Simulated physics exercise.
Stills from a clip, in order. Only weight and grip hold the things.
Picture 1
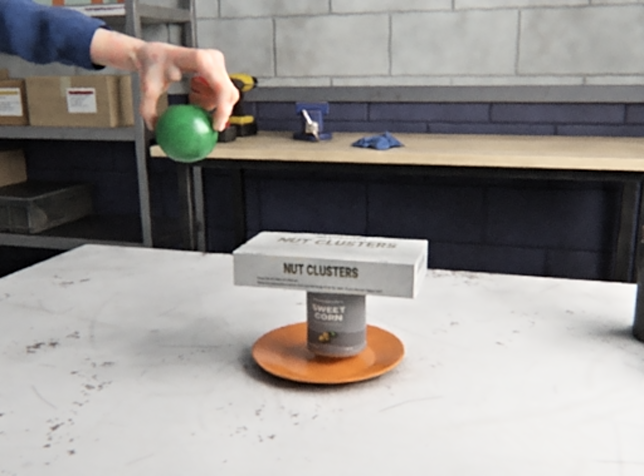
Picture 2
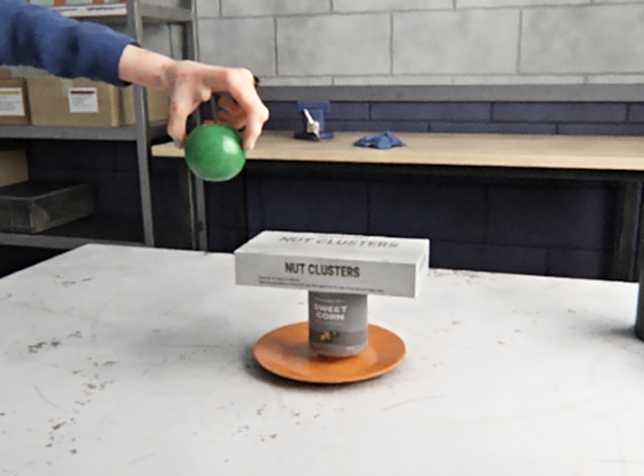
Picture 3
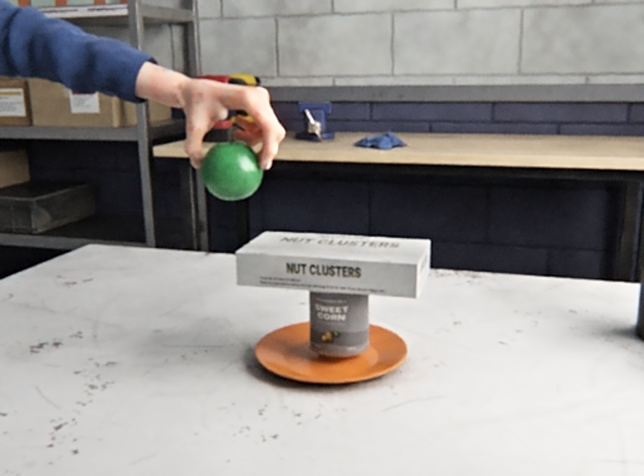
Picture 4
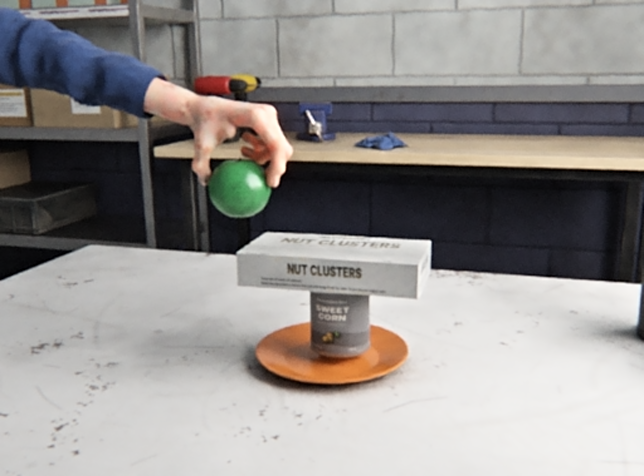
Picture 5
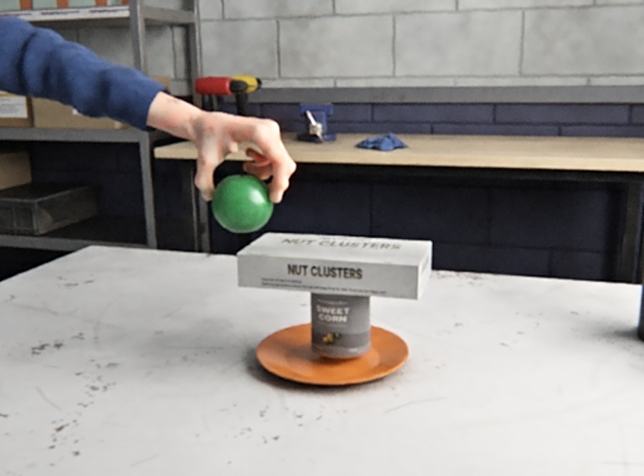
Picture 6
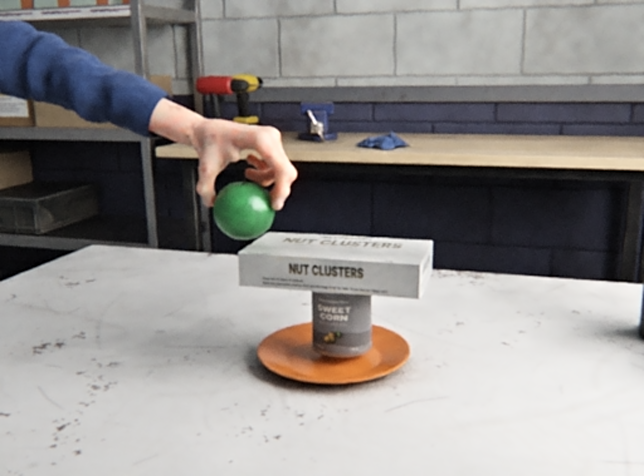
In a workshop, a hand held a green apple and lowered it rightward to just beside the left end of a white packet, which sat motionless across a grey tin on an orange plate.
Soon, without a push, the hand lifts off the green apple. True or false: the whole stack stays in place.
False.
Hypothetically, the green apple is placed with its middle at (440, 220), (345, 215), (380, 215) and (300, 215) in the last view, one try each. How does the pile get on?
Result per try: First toppled, second still standing, third still standing, fourth still standing.
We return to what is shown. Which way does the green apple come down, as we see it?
Pretty clearly in the leftward direction.
Then, 0.30 s later than the last frame, green apple now fallen; white packet tilted by 55°.
Then, 0.40 s later than the last frame, white packet on its side.
Then, 0.70 s later than the last frame, white packet now fallen.
Then, 1.30 s later than the last frame, things are still on the move.
When it is over, fallen, white packet and green apple; the other 4 as before. End places, in pixels of the last picture, green apple near (213, 320). The pile loses its balance.
